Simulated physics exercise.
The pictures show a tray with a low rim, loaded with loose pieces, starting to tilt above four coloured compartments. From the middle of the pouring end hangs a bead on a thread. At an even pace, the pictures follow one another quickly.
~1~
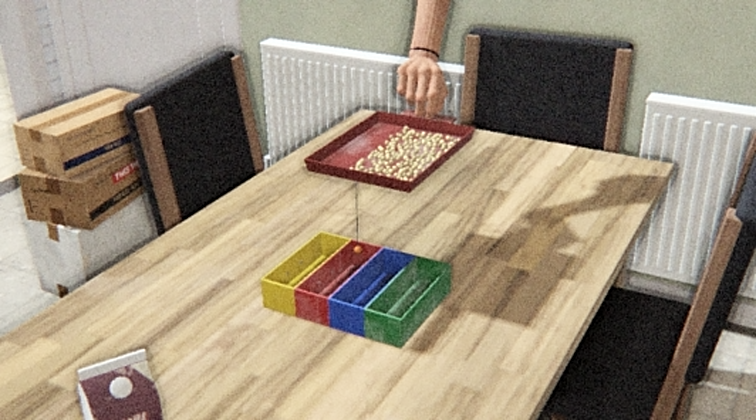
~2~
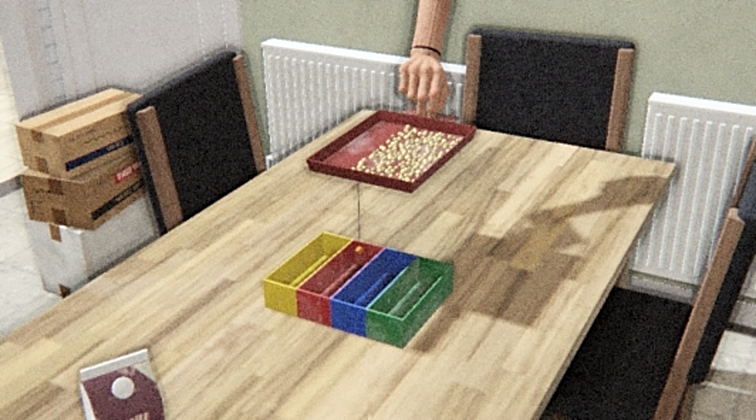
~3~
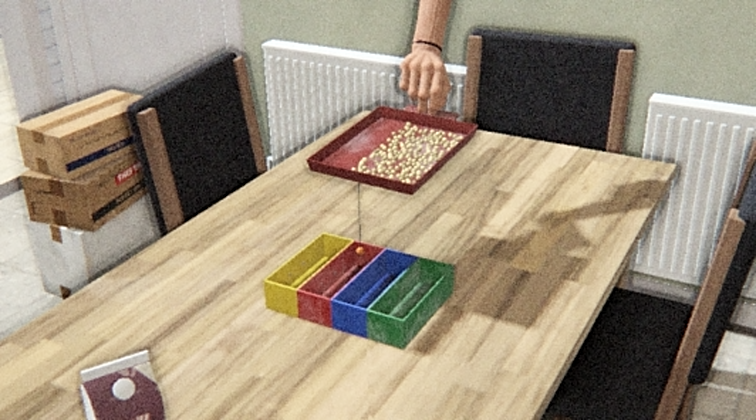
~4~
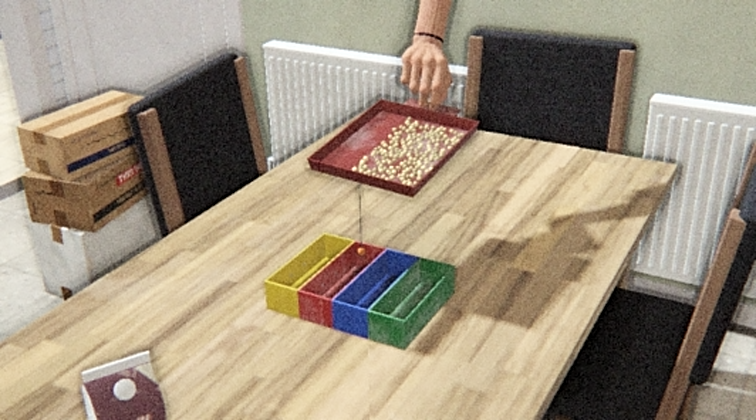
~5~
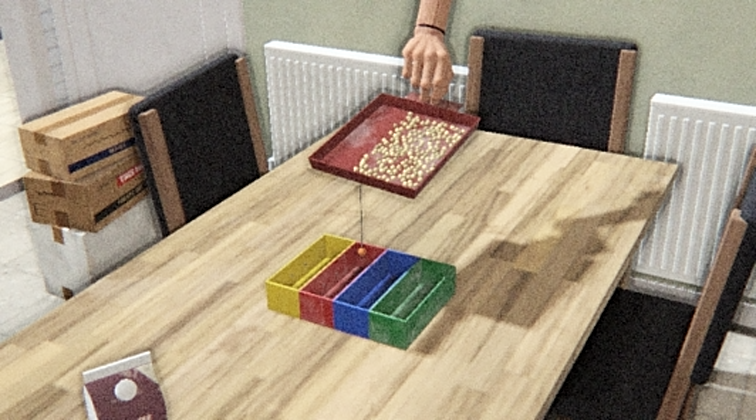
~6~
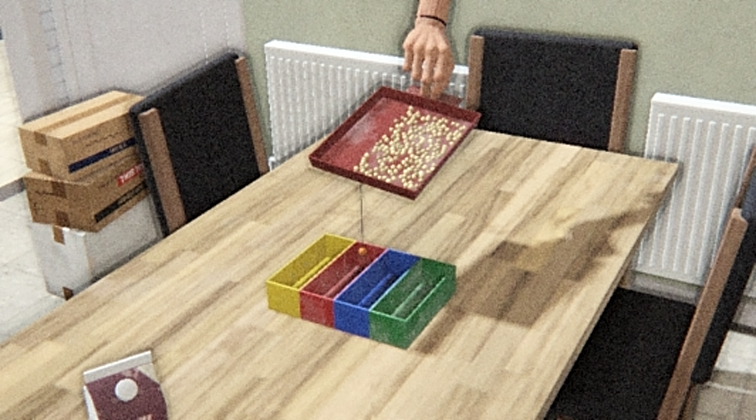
A red tray of soya beans, with a hand at its far edge, tilted slightly towards its front right corner above yellow, red, blue and green compartments, while the beans barely shifted.
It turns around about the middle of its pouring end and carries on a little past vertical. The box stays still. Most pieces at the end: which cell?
Green.
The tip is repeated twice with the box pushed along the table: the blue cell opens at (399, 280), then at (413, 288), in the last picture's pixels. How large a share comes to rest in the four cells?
Around 100 then around 100 per cent.
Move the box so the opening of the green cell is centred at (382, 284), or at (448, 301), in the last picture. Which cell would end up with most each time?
With the first placing it's the green cell, with the second it's that blue cell.
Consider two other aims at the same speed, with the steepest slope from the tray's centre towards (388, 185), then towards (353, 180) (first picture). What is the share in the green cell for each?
About 70 % and about 0 %.
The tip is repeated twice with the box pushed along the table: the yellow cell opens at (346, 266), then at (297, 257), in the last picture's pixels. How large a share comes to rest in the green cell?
Roughly 0 per cent, and 90 per cent.
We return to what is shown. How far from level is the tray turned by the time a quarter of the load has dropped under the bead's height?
Roughly 95 degrees of tilt.
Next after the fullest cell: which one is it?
Second place goes to that blue cell.
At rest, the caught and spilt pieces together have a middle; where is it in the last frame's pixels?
About pixel (411, 310).
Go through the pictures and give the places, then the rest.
Corners of the pouring end near (308, 159) and (410, 180), level; middle of the load near (407, 156), soya beans; bead on its thread near (358, 250); yellow cell near (279, 295); red cell near (312, 305); blue cell near (347, 315); green cell near (383, 326), in the first frame.
Corners of the pouring end near (309, 159) and (411, 181), level; middle of the load near (409, 156), in the second frame.
Corners of the pouring end near (310, 159) and (412, 183), tipped barely, lowest at the right corner; middle of the load near (409, 155), in the third frame.
Corners of the pouring end near (311, 158) and (413, 185), tipped a little, lowest at the right corner; middle of the load near (410, 153), in the fourth frame.
Corners of the pouring end near (312, 157) and (414, 188), tipped a little, lowest at the right corner; middle of the load near (411, 152), in the fifth frame.
Corners of the pouring end near (312, 156) and (414, 189), tipped a little, lowest at the right corner; middle of the load near (412, 150); yellow cell near (284, 297); red cell near (317, 307); blue cell near (352, 317); green cell near (388, 327), in the sixth frame.
Shortly afterwards, tray tipped steeply; all but a few on the tray; only a few in the green cell; only a few falling or outside the box.
Next, tray tipped right over; a little on the tray; near two thirds in the green cell; a little in the blue cell; a little falling or outside the box.
Some moments later, tray tipped past a quarter turn; the bulk in the green cell; near a quarter in the blue cell; only a few in the red cell; only a few falling or outside the box.
In the end, tray tipped past a quarter turn; the bulk in the green cell; near a quarter in the blue cell; only a few in the red cell; none at all in the yellow cell; only a few outside the box.
